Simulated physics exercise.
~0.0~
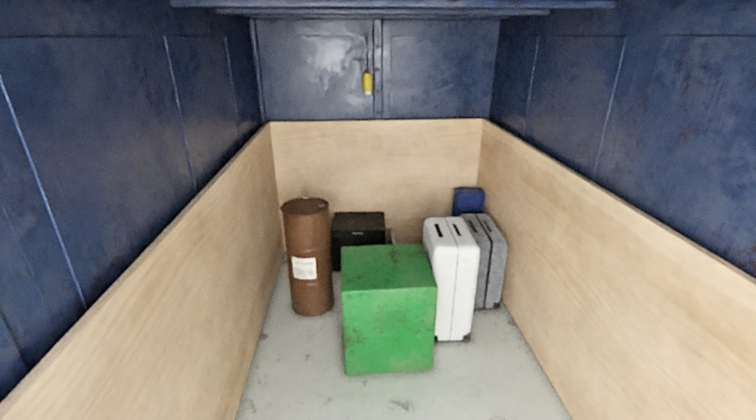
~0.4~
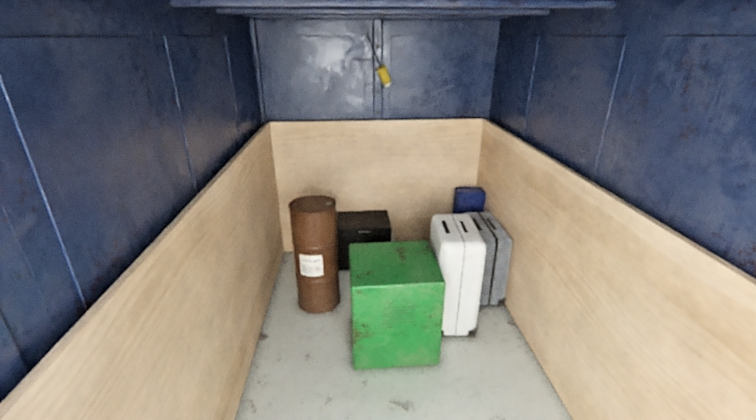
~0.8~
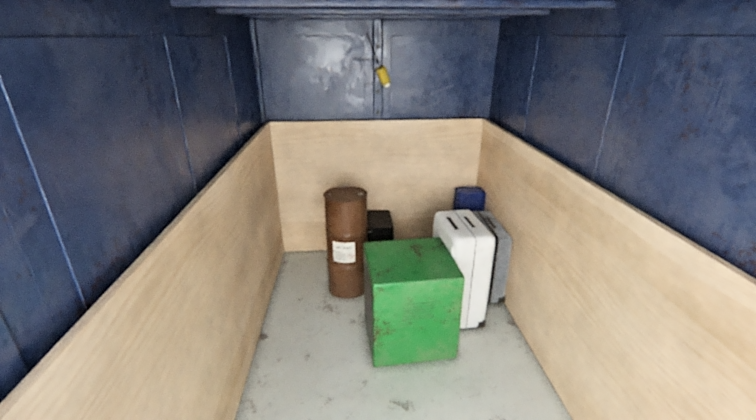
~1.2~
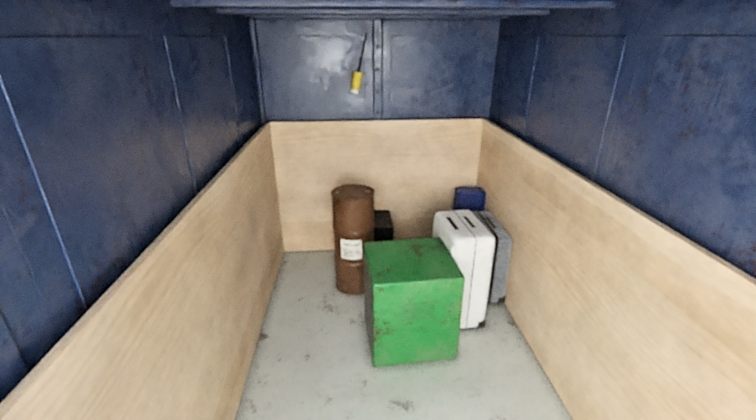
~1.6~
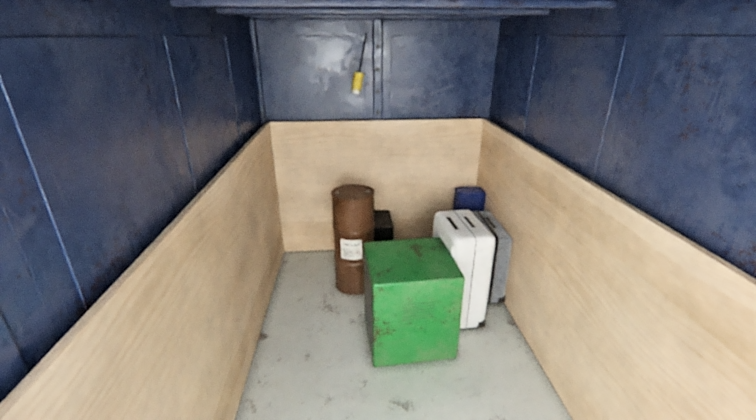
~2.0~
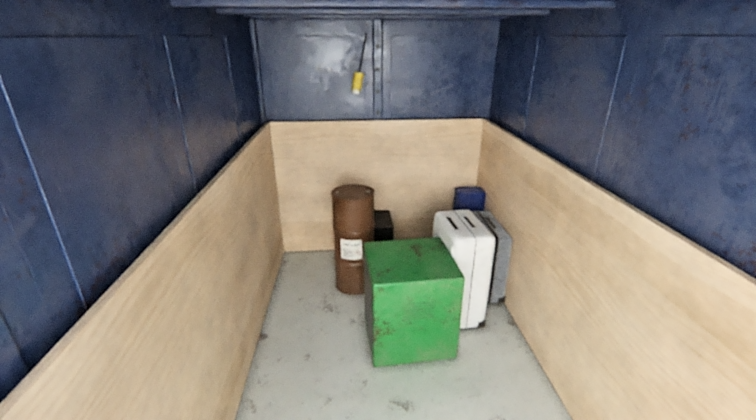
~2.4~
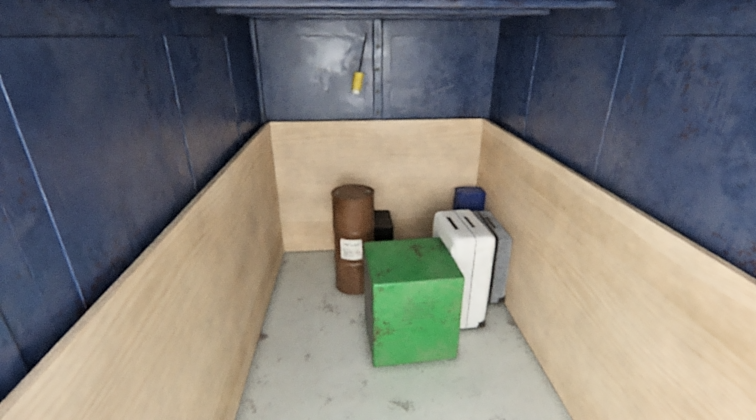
In the back of a delivery van, a brown drum, a green box-like appliance and the white and grey cases slid to the right as a yellow lamp swung overhead, then everything stood still, all upright, with the drum partly hiding the black chest.
